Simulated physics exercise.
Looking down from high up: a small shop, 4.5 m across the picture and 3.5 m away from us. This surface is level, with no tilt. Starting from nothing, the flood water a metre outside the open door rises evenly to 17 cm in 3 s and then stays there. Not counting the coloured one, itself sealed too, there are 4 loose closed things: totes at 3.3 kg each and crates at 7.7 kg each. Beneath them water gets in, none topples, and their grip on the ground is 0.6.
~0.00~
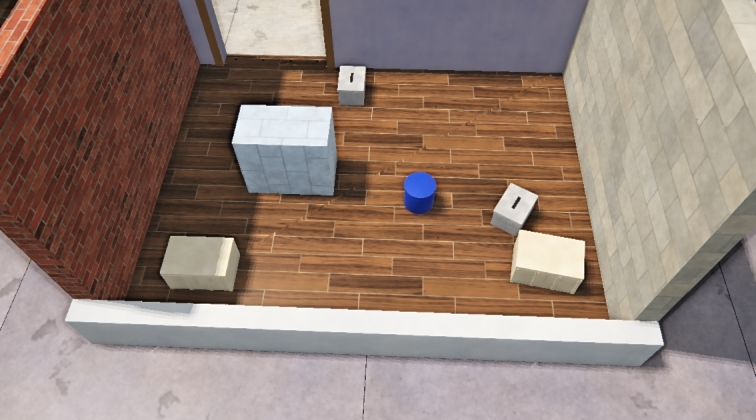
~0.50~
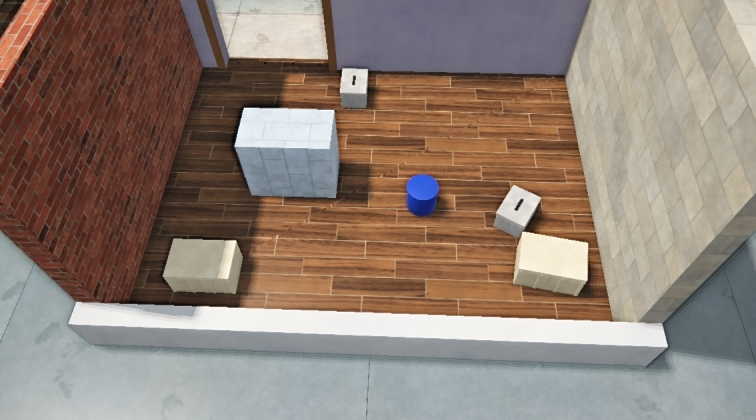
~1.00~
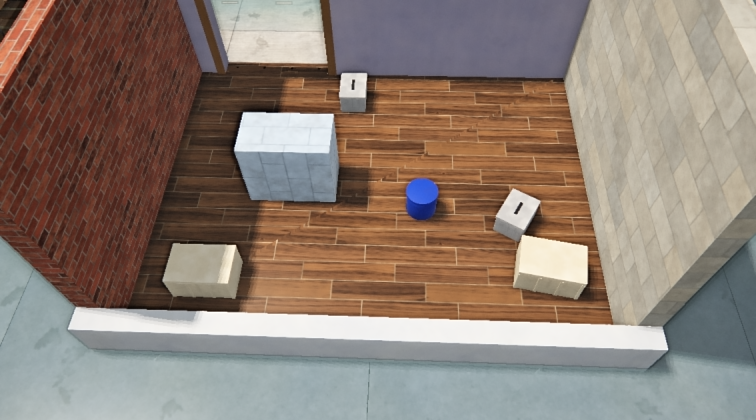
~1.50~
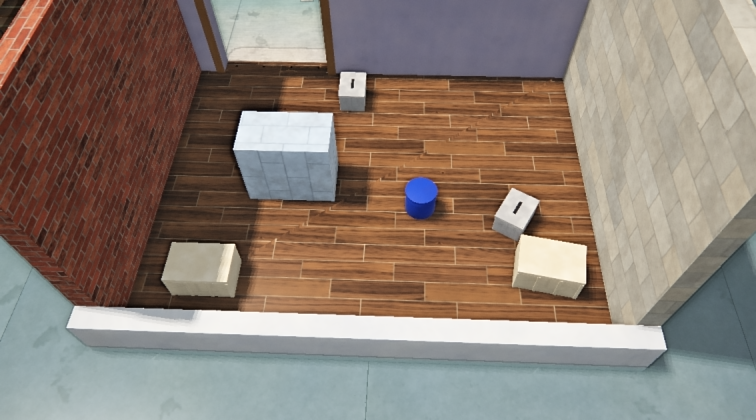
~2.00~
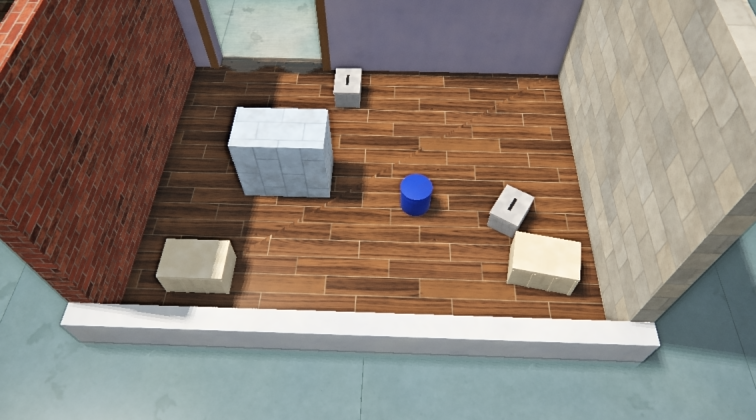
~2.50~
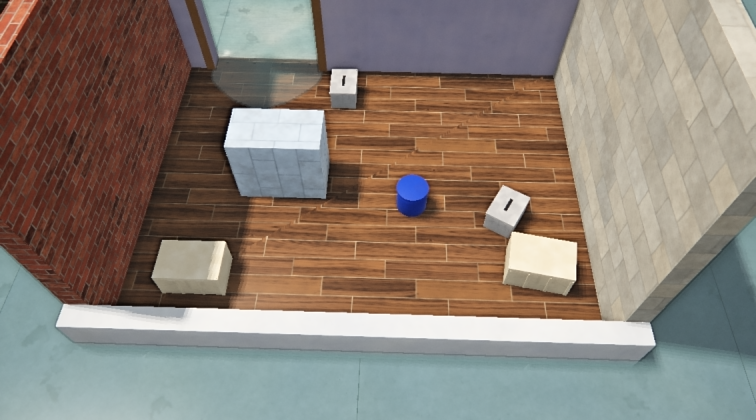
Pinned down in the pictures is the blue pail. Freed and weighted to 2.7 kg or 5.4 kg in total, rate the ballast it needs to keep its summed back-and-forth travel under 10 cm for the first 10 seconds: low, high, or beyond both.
High.
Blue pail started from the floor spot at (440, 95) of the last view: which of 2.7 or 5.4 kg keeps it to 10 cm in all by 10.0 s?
Short answer: Any load.
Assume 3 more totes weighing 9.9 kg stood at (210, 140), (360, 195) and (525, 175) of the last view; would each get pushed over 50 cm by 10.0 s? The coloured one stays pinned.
Result, in order - exceeds it; falls shy; falls shy.
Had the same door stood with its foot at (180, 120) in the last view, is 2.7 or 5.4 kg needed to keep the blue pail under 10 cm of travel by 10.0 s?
If so, even the lighter mass works.
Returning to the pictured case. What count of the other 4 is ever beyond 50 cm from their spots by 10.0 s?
I count 2 of them.
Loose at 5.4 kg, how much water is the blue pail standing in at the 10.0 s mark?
Something like 5 centimetres.
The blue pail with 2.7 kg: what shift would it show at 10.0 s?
Shift: Roughly 140 cm.
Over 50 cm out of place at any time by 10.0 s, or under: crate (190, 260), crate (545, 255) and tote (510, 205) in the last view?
Exceeds it; falls short; exceeds it.
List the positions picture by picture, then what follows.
In the first frame, the blue pail at (420, 185) rests on the ground; water covers 0.0 m2; 0 of 5 have shifted.
In the second frame, the blue pail at (423, 187) rests on the ground; 0.0 m2 under water; 0 of 5 have shifted.
In the third frame, the blue pail at (422, 191), on the bottom; water covers 0.0 m2; 0 of 5 have shifted.
In the fourth frame, the blue pail at (421, 190), on the bottom; 0.0 m2 under water; 0 of 5 have shifted.
In the fifth frame, the blue pail at (417, 187) rests on the ground; 0.0 m2 under water; 0 of 5 have shifted.
In the sixth frame, the blue pail at (413, 188), on the bottom; 0.7 m2 under water; 0 of 5 have shifted.
After 3.5 s the blue pail would be 0 cm from its start with 2.7 kg and 0 cm from its start with 5.4 kg; 0 cm of water round it then.
After 4.5 s the blue pail would be 0 cm from its start with 2.7 kg and 0 cm from its start with 5.4 kg; 1 cm of water round it then.
After 7.0 s the blue pail would be 26 cm from its start with 2.7 kg and 0 cm from its start with 5.4 kg; 3 cm of water round it then.
After 10.0 s the blue pail would be 135 cm from its start with 2.7 kg and 0 cm from its start with 5.4 kg; 5 cm of water round it then.
